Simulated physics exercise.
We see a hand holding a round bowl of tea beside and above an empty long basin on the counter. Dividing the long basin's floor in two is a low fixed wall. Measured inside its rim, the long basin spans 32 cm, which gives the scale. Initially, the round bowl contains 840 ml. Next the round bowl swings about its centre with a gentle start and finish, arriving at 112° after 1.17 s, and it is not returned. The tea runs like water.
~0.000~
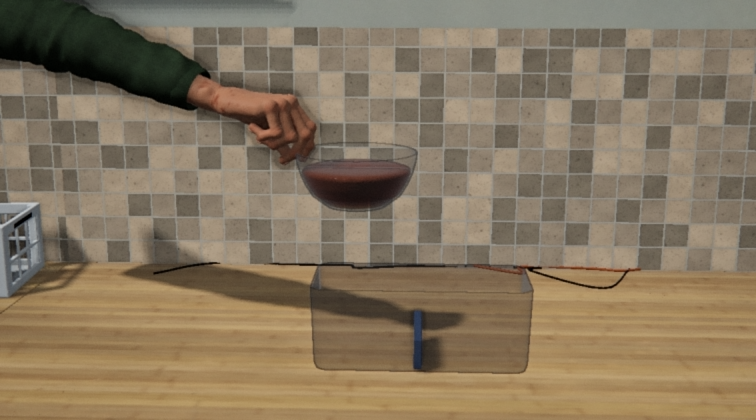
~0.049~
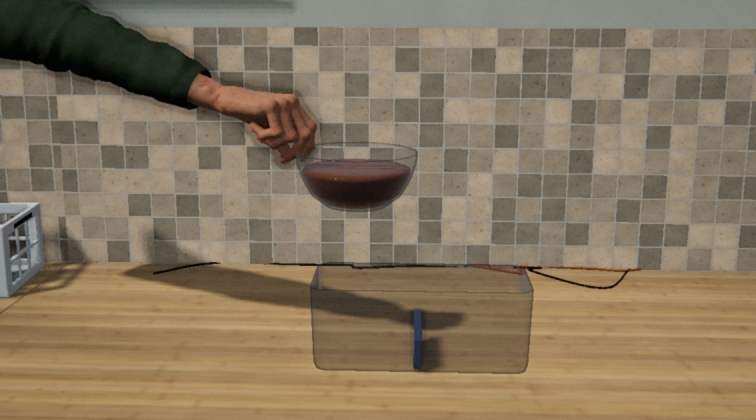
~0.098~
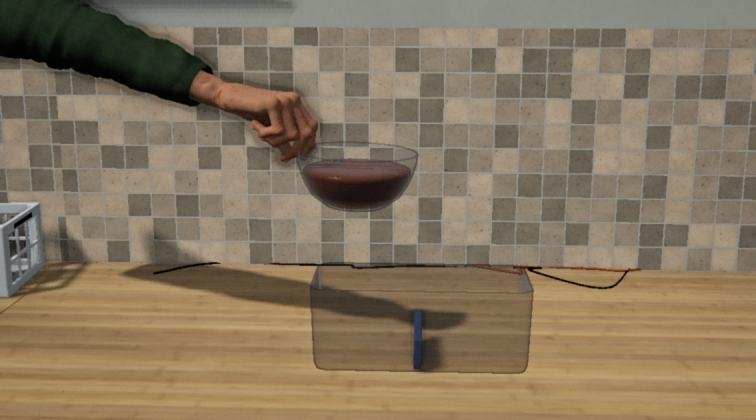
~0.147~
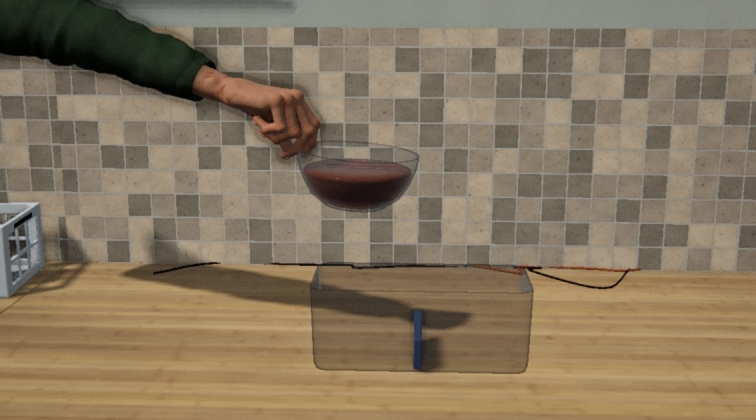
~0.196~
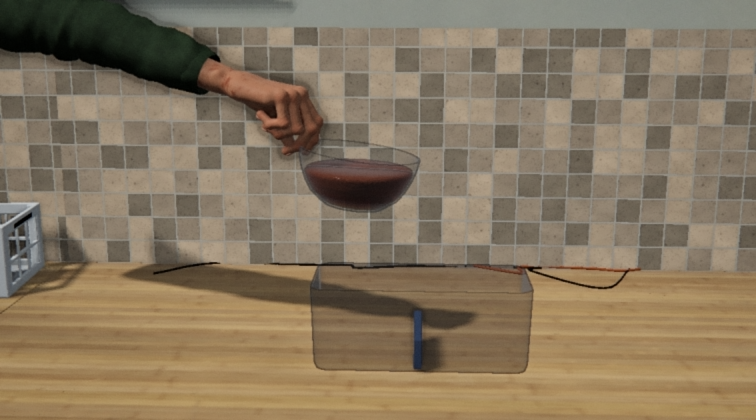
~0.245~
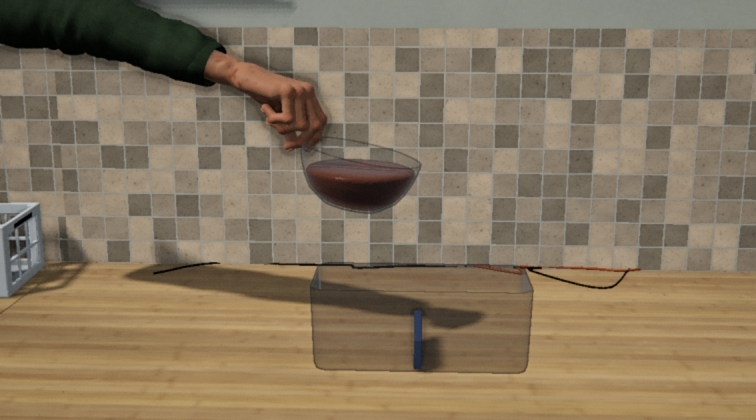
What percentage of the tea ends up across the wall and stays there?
About 83 per cent.
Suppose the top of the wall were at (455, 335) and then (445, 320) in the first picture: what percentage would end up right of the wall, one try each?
It comes to 45 per cent, and then 60 per cent.
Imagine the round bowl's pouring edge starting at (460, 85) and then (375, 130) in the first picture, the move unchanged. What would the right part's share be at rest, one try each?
Some 65 and 55 per cent, in that order.
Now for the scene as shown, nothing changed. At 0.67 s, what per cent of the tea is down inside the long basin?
About 18%.
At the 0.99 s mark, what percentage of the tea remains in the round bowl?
Around 1 in a hundred.
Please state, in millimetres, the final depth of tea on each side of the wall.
Some 8 mm on the left and some 34 mm on the right.
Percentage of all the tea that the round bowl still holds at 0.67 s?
Still held: Roughly 46 % of the total.
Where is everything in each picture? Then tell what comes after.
It leans 0°; its right rim is at (417, 153); the tea meets the walls at (302, 167) and (412, 169); the long basin's rim runs from (315, 277) to (528, 280); the wall's top is at (418, 326), in the first frame.
It leans 0°; its right rim is at (417, 154); the tea meets the walls at (302, 167) and (412, 169), in the second frame.
It leans 2°; its right rim is at (418, 155); the tea meets the walls at (302, 166) and (412, 170), in the third frame.
It leans 4°; its right rim is at (418, 158); the tea meets the walls at (303, 166) and (413, 170), in the fourth frame.
It leans 8°; its right rim is at (419, 162); the tea meets the walls at (304, 166) and (413, 171), in the fifth frame.
It leans 12°; its right rim is at (420, 166); the tea meets the walls at (306, 166) and (416, 171), in the sixth frame.
Then, 0.67 s in, the tilt is 69° and 45 per cent is still to pour, 0 is left of the wall and 17 right of it.
Then, 0.99 s in, the tilt is 105° and 1 per cent is still to pour, 12 is left of the wall and 82 right of it.
Then, 1.31 s in, the tilt is 112° and 0 per cent is still to pour, 16 is left of the wall and 83 right of it.
Then, 1.67 s in, the tilt is 112° and 0 per cent is still to pour, 16 is left of the wall and 83 right of it.
Finally, 16 per cent lies left of the wall, 83 right of it and 1 outside.
